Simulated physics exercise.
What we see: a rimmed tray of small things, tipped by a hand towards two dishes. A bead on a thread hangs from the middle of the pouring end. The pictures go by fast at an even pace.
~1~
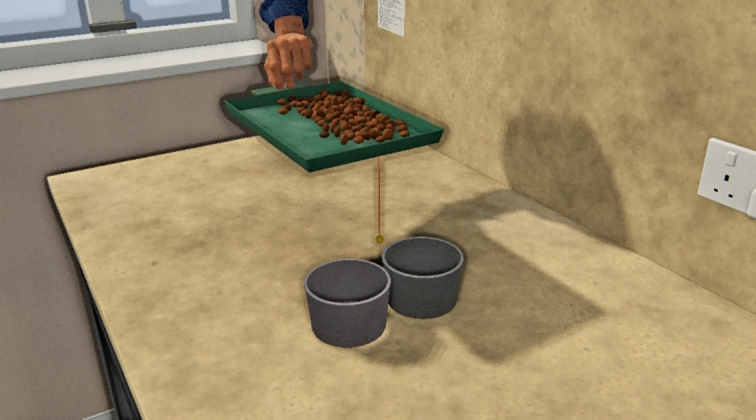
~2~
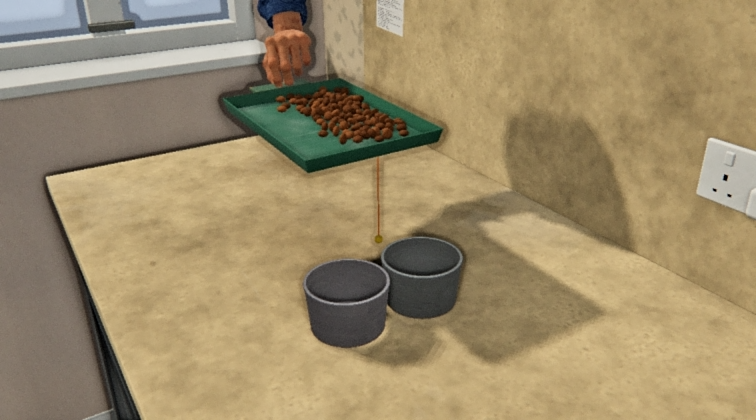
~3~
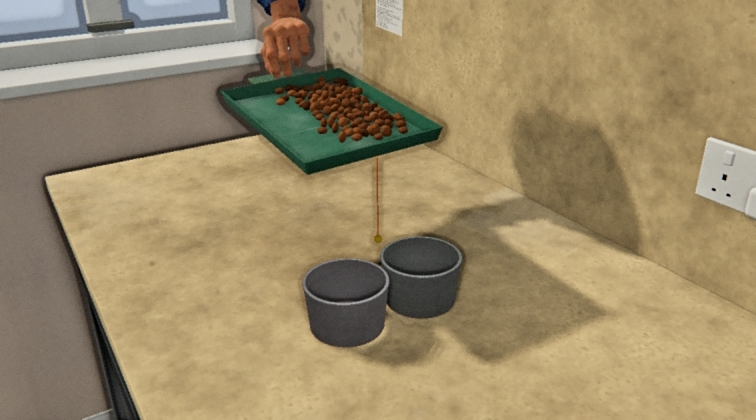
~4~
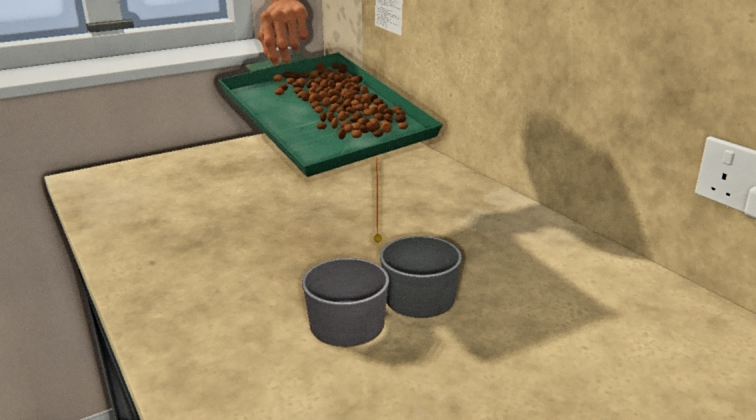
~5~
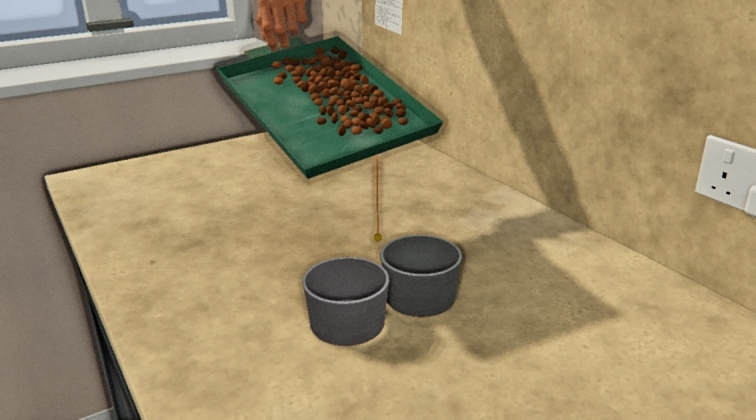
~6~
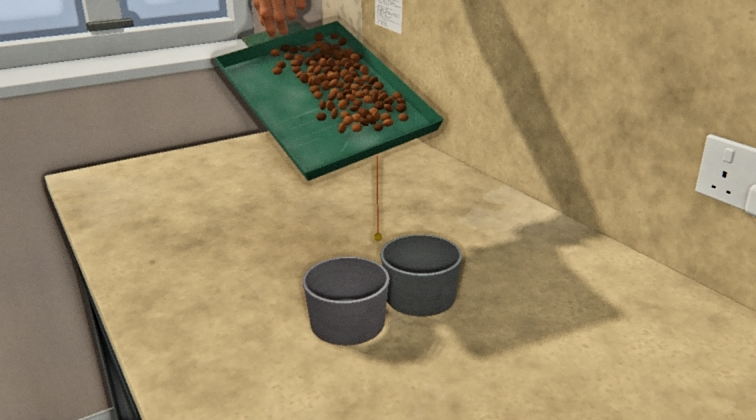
A green rimmed tray of small brown pieces, held by a hand at its far end, starts almost level above two dark grey dishes on a counter. The hand lifts that end, slowly and then further, and the tray's near edge slants down towards its left corner while the dishes stay still.
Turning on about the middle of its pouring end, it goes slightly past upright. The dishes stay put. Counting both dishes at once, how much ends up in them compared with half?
Between them they hold more than half.
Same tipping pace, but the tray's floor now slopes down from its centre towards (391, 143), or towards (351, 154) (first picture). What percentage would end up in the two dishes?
About 50 and 80 percent.
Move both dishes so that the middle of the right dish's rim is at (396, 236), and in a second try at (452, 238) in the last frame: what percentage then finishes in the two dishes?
40 per cent the first time, 20 per cent the second time.
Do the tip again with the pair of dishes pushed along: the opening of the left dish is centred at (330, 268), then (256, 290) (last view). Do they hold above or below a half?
Well, the bulk the first time and the bulk the second time.
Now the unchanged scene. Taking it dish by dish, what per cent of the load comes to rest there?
Split in per cent - left dish 70, right dish 0.
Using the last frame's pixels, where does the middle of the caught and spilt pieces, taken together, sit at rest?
Once nothing moves, the middle sits near (341, 318).
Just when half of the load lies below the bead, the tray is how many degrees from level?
85°, roughly.
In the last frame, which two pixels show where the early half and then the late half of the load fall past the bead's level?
Initially about (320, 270); subsequently about (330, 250).
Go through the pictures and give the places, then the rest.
In the first picture, corners of the pouring end (308, 157) and (439, 129), level; middle of the load (343, 118), bits of dog kibble; left dish (369, 319); right dish (445, 291); bead on its thread (380, 239).
In the second picture, corners of the pouring end (307, 158) and (438, 128), level; middle of the load (342, 116).
In the third picture, corners of the pouring end (307, 160) and (438, 126), tipped barely, lowest at the left corner; middle of the load (341, 110).
In the fourth picture, corners of the pouring end (307, 163) and (438, 124), tipped a little, lowest at the left corner; middle of the load (340, 101).
In the fifth picture, corners of the pouring end (307, 166) and (438, 121), tipped clearly, lowest at the left corner; middle of the load (340, 92).
In the sixth picture, corners of the pouring end (307, 169) and (438, 118), tipped clearly, lowest at the left corner; middle of the load (336, 77); left dish (368, 317); right dish (444, 289).
Just after the last frame, tray tipped steeply; the larger part on the tray; about a tenth in the air.
A moment on, tray tipped right over; about a tenth on the tray; roughly half in the left dish; just a few in the right dish; roughly a quarter outside both; about a tenth in the air.
Further on, tray tipped past a quarter turn; roughly two thirds in the left dish; just a few in the right dish; roughly a quarter outside both.
When it is over, tray tipped past a quarter turn; roughly two thirds in the left dish; just a few in the right dish; roughly a quarter outside both.
